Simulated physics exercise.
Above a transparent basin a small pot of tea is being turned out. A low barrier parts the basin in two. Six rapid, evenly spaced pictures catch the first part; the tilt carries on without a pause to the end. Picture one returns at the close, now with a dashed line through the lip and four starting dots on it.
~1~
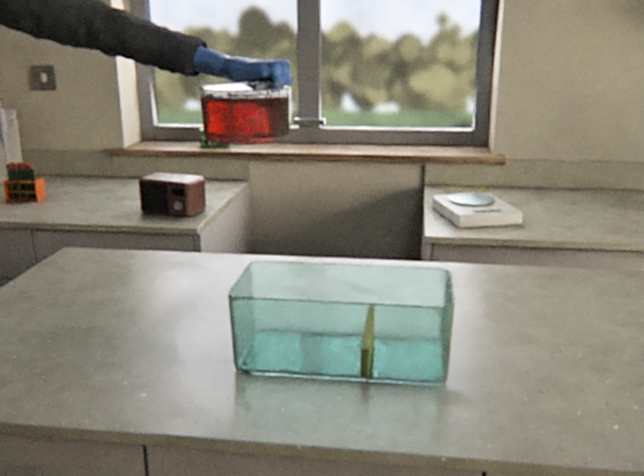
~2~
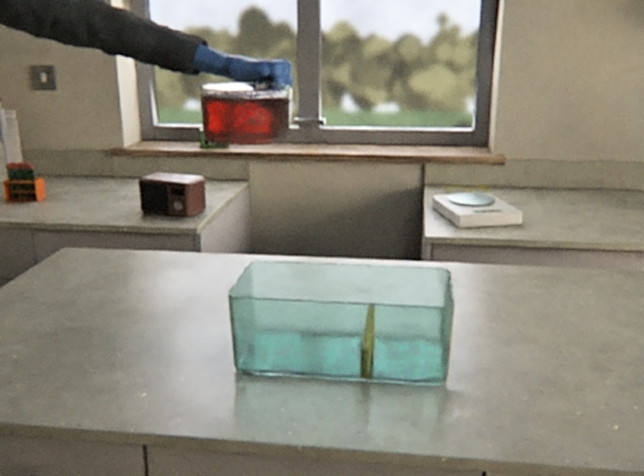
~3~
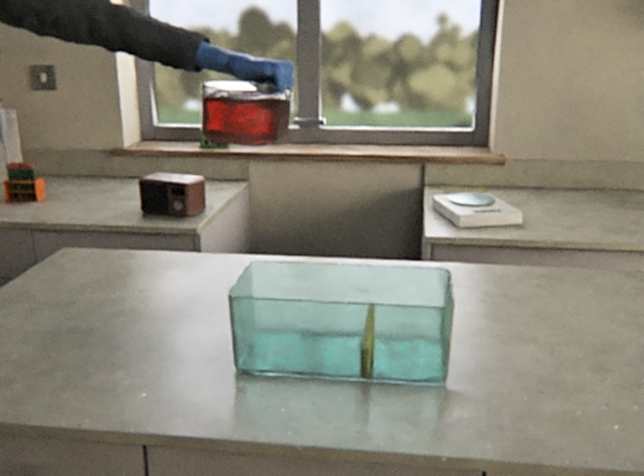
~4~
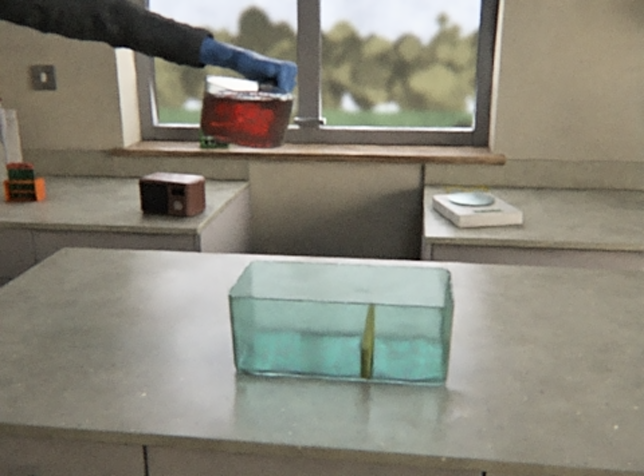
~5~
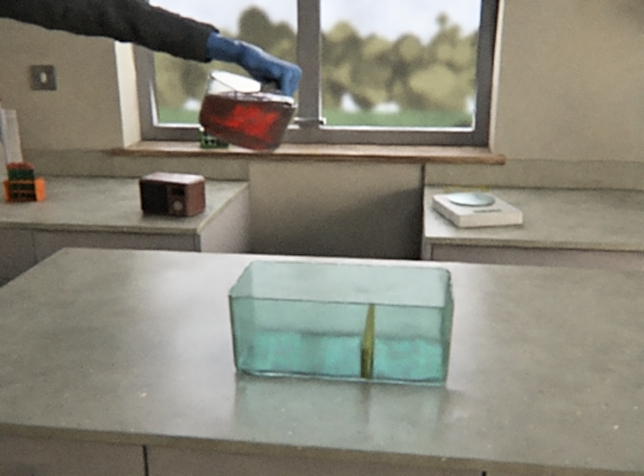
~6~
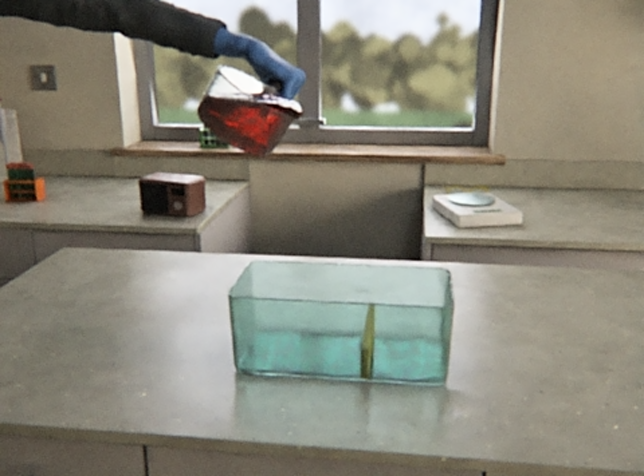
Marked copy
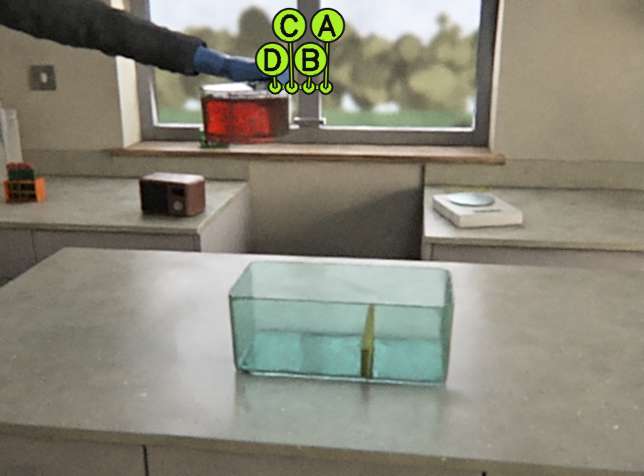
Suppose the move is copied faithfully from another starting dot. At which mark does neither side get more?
Choose B.
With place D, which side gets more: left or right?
The left one.
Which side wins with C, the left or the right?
The left one.
On the marked copy, A at (325, 87); B at (308, 87); C at (291, 87); D at (275, 86).
Choosing A, about 25 % ends left of the wall and 71 % right of it; 3 % is lost outside.
Choosing B, about 49 % ends left of the wall and 49 % right of it.
Choosing C, about 76 % ends left of the wall and 18 % right of it; 6 % is lost outside.
Choosing D, about 91 % ends left of the wall and 5 % right of it; 4 % is lost outside.
